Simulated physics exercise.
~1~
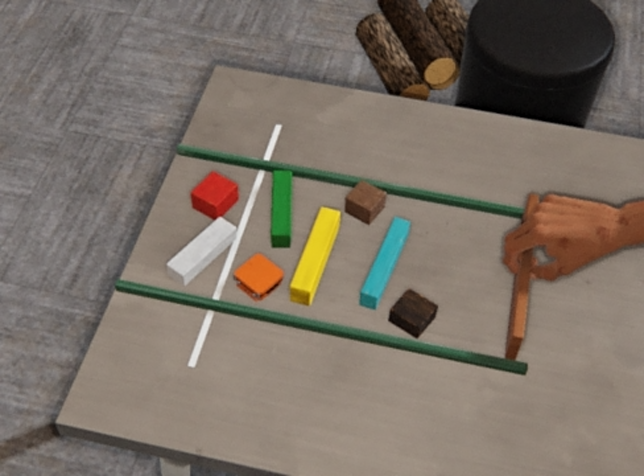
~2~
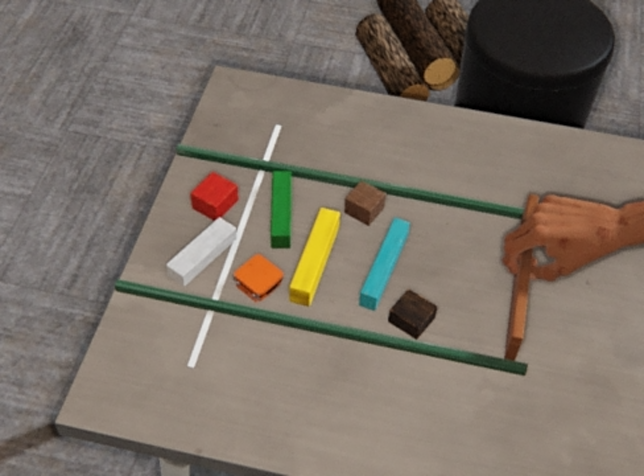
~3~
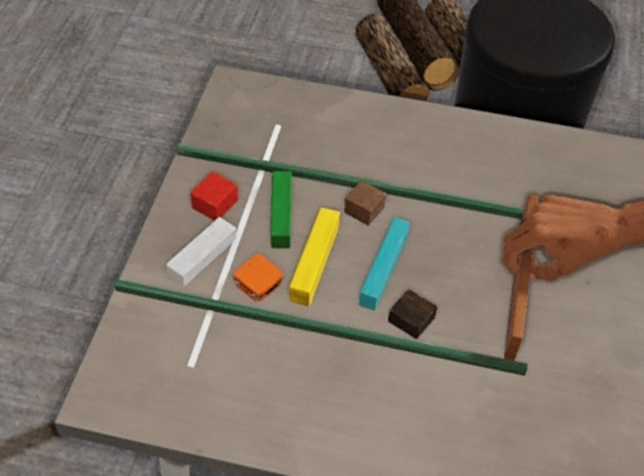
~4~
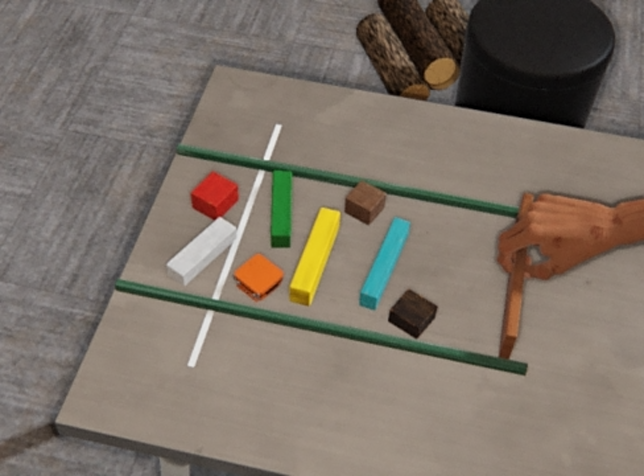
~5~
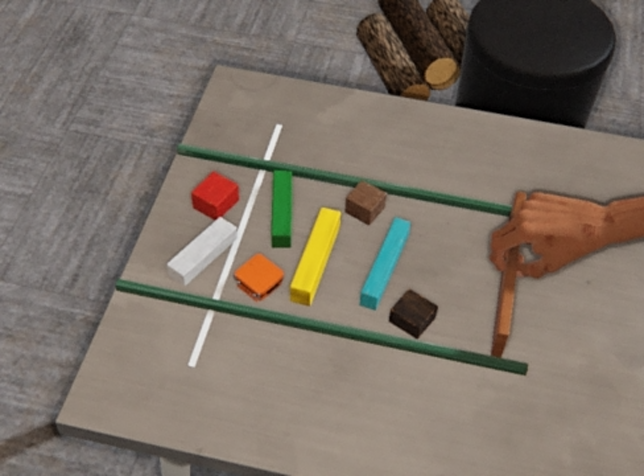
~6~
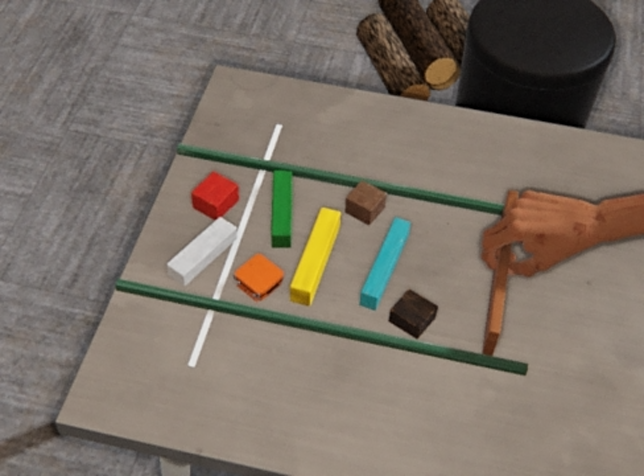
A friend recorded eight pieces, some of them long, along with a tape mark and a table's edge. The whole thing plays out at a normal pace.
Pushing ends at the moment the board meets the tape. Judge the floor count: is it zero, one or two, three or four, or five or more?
Looks like just one or two of them go over the edge.
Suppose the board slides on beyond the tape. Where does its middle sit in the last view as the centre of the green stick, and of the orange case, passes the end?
The green stick puts it at (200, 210), the orange case at (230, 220).
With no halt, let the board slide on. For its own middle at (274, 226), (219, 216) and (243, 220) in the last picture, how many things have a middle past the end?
It comes out as 0, then 3, then 1.
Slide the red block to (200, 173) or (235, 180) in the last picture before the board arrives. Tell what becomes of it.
Going place by place: Safe on top, then safe on top.
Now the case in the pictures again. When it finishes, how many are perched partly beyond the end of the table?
The overhang total is 2.
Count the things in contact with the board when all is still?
3 of them.
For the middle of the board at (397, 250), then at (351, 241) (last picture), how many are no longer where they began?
Counts: 2, 5.
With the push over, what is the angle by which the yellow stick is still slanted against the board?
About 20 degrees.
A little later, none off yet; red block at rest near (215, 196); white bar at rest near (203, 251); green stick at rest near (282, 209).
Next, none off yet; red block shifted a little near (203, 193); white bar shifted about its own width near (159, 233); green stick shifted about its own width near (232, 192).
When it is over, the number that fall off is one or two; down, white bar.
